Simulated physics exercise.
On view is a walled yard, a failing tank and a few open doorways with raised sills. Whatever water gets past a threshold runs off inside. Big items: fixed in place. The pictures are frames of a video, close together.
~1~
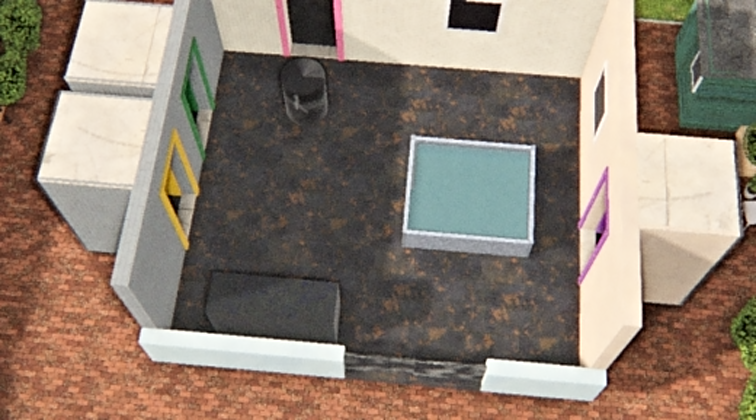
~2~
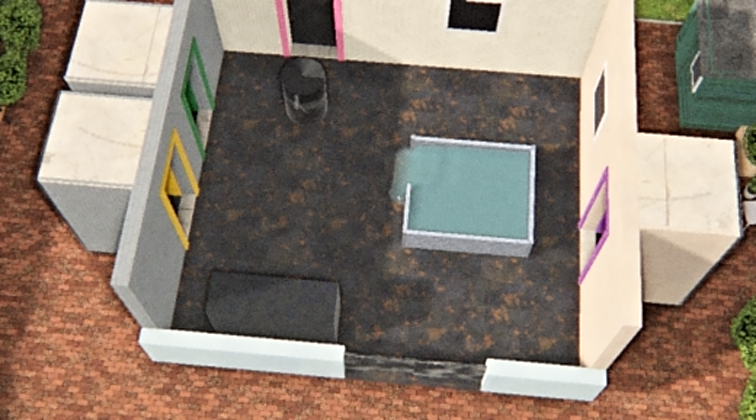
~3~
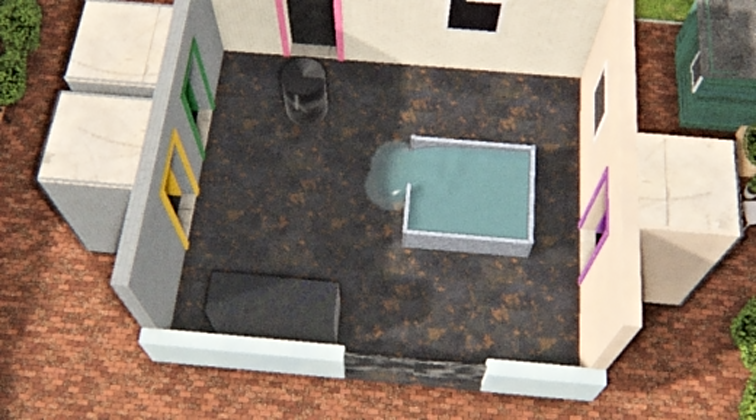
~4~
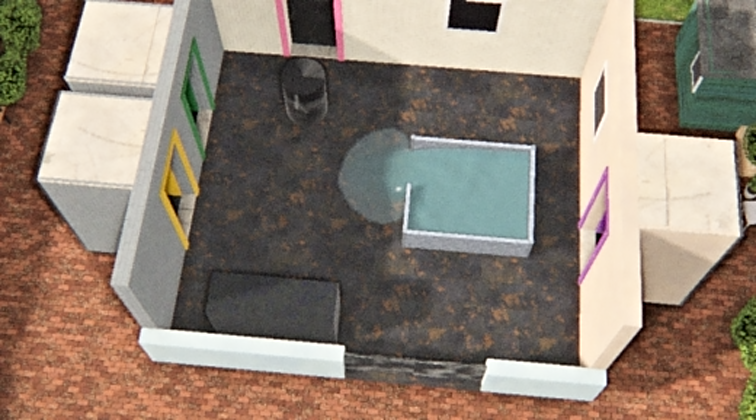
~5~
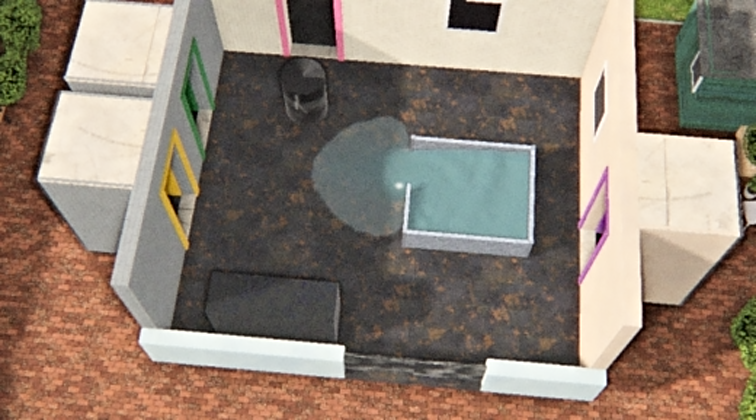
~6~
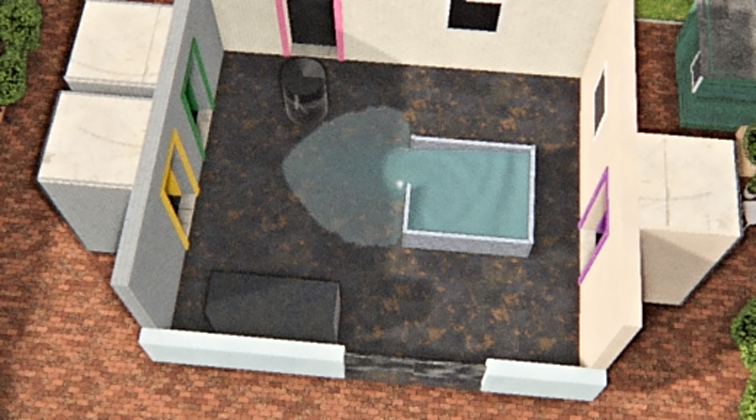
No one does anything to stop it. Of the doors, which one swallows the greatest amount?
The green door swallows the most.
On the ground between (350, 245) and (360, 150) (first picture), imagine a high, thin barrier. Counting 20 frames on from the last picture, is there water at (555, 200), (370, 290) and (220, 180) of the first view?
One after the other: No water, covered, no water.
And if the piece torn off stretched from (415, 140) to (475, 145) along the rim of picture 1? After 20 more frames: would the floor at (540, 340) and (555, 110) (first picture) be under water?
So the first point ends up unwetted, while the second ends up swamped.
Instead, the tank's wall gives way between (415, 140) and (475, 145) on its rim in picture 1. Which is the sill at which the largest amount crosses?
Most of it gets in at the one in pink.
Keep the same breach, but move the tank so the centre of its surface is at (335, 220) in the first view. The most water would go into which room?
The yellow-painted one.
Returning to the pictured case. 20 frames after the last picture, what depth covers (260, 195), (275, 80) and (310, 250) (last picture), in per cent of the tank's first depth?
Going in order, that's 4, 2 and 2 %.
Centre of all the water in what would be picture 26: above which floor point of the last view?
I'd say around (378, 188).
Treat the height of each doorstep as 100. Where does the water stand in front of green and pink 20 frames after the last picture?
Near 330 per cent and 210 per cent, respectively.
A moment on, water covers 25 % of the floor; pink door not reached, yellow door not reached, green door wet at the sill, nothing in, purple door not reached.
Next, water covers 35 % of the floor; pink door a trickle in, yellow door a trickle in, green door some in, purple door not reached.
Then, water covers 45 % of the floor; pink door some in, yellow door some in, green door a lot in, purple door not reached.
Later, water covers 50 % of the floor; pink door some in, yellow door some in, green door a lot in, purple door not reached.
In the end, water covers 75 % of the floor; pink door a lot in, yellow door a lot in, green door a lot in, purple door not reached; the green door has let in the most.
